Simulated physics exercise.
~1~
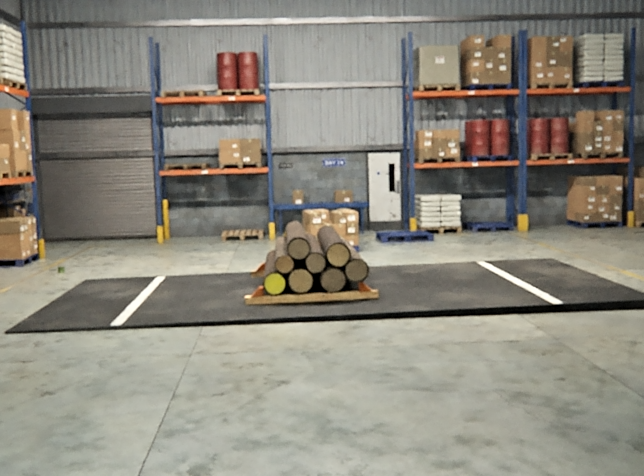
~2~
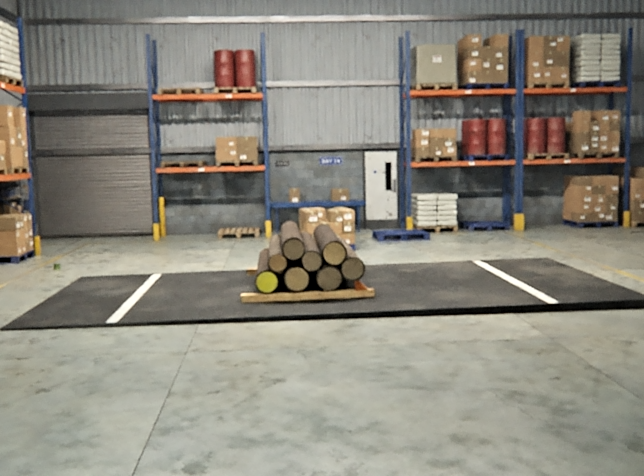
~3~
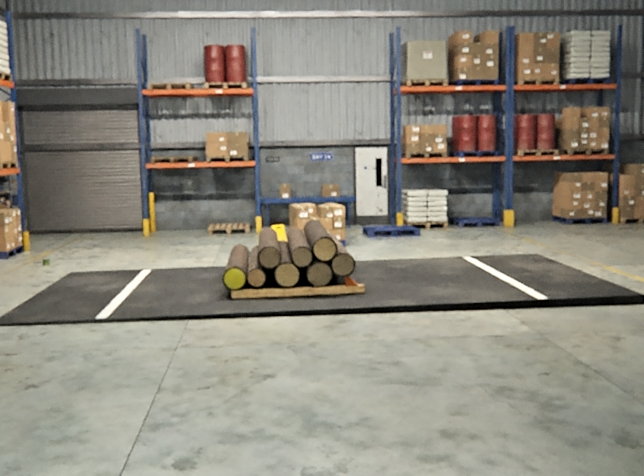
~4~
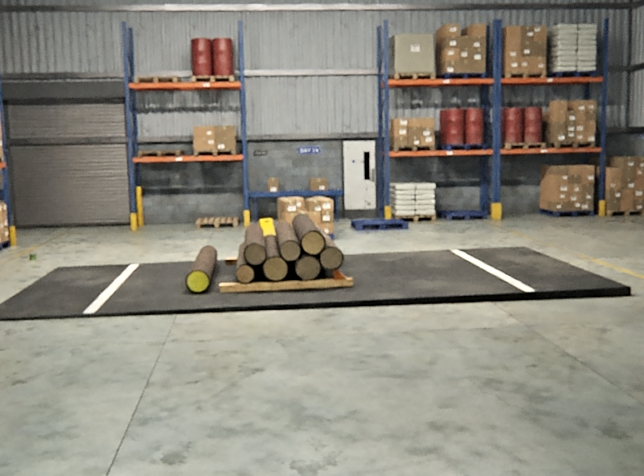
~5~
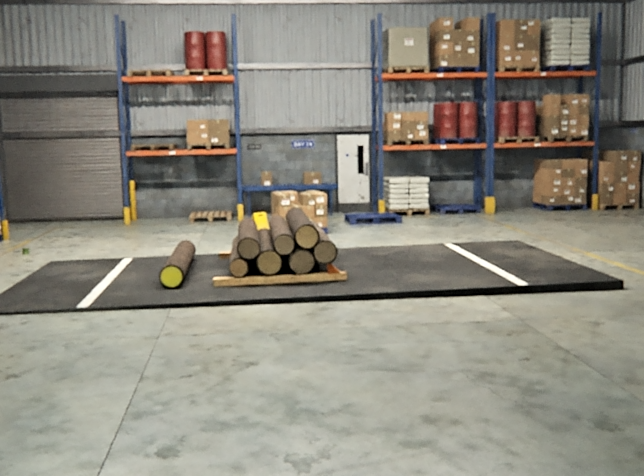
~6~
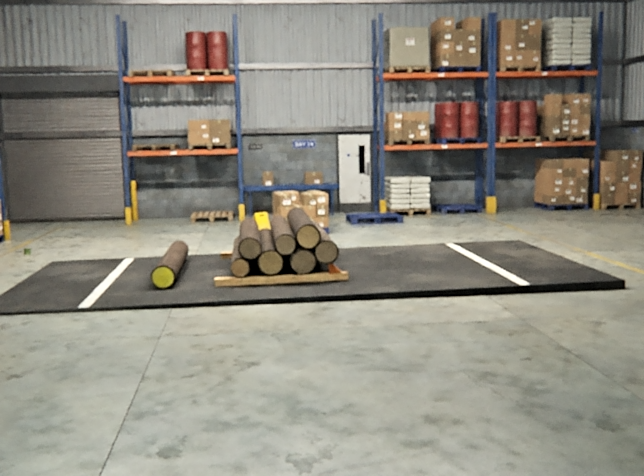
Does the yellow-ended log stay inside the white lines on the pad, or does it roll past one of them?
It stays inside the lines, coming to rest on the pad between the bearers and the left white line.
